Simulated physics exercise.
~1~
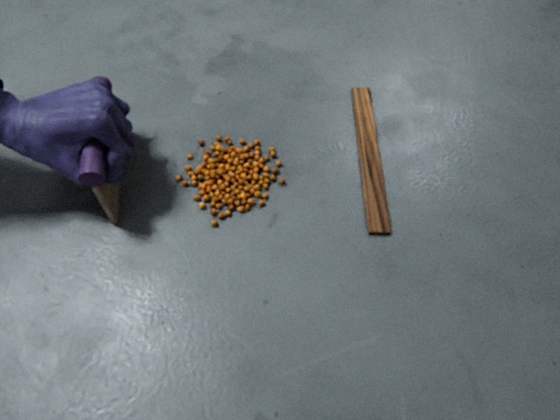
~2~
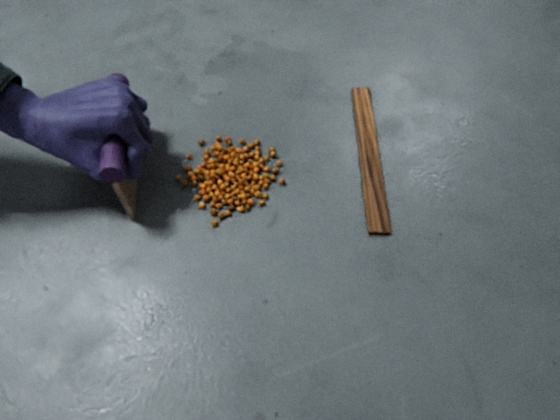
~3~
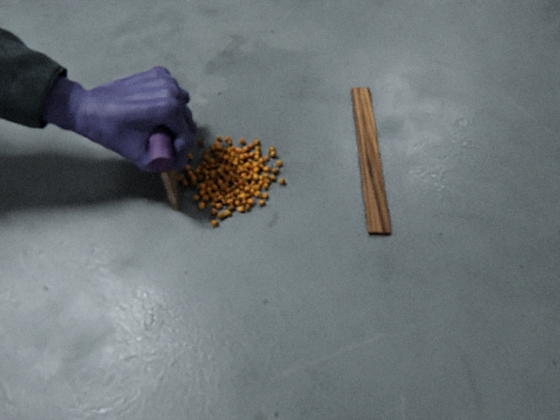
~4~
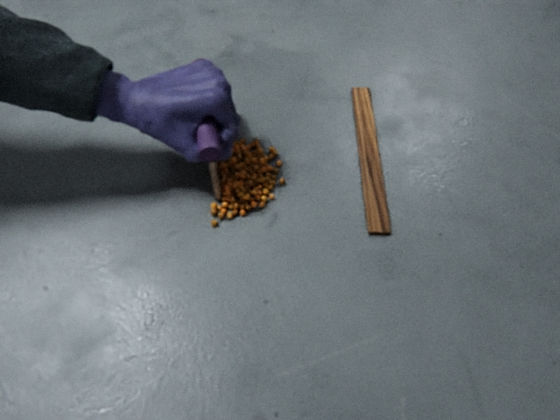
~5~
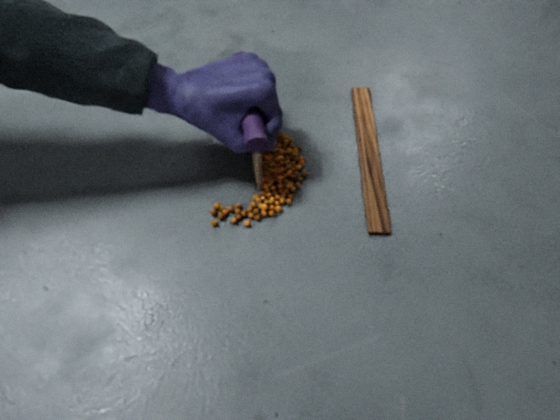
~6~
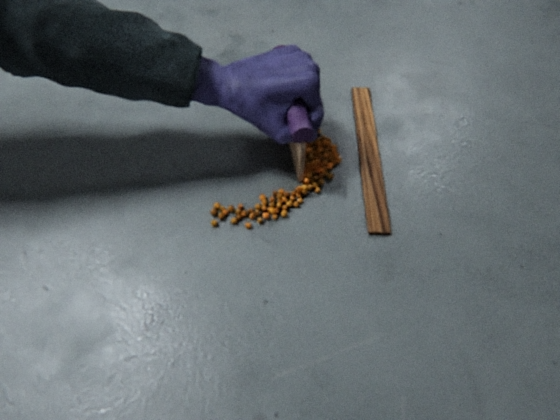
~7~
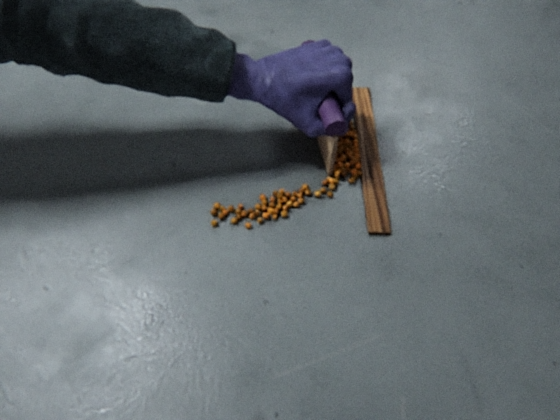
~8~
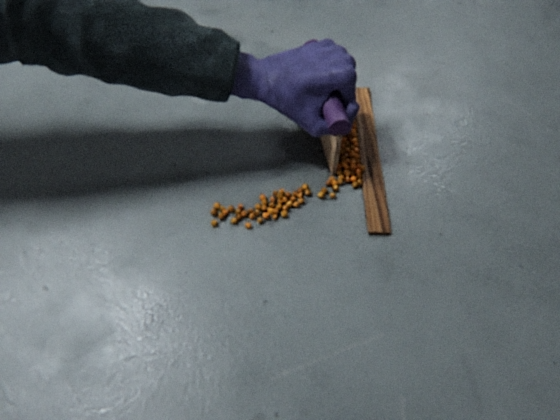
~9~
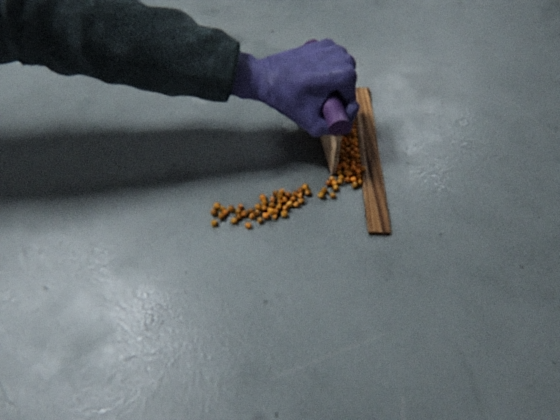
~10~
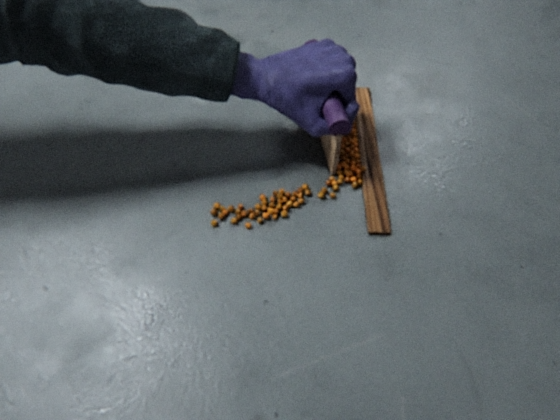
A purple-gloved hand sweeps a scraper rightwards through orange kernels, bunching some against a wooden strip and leaving others trailing behind.
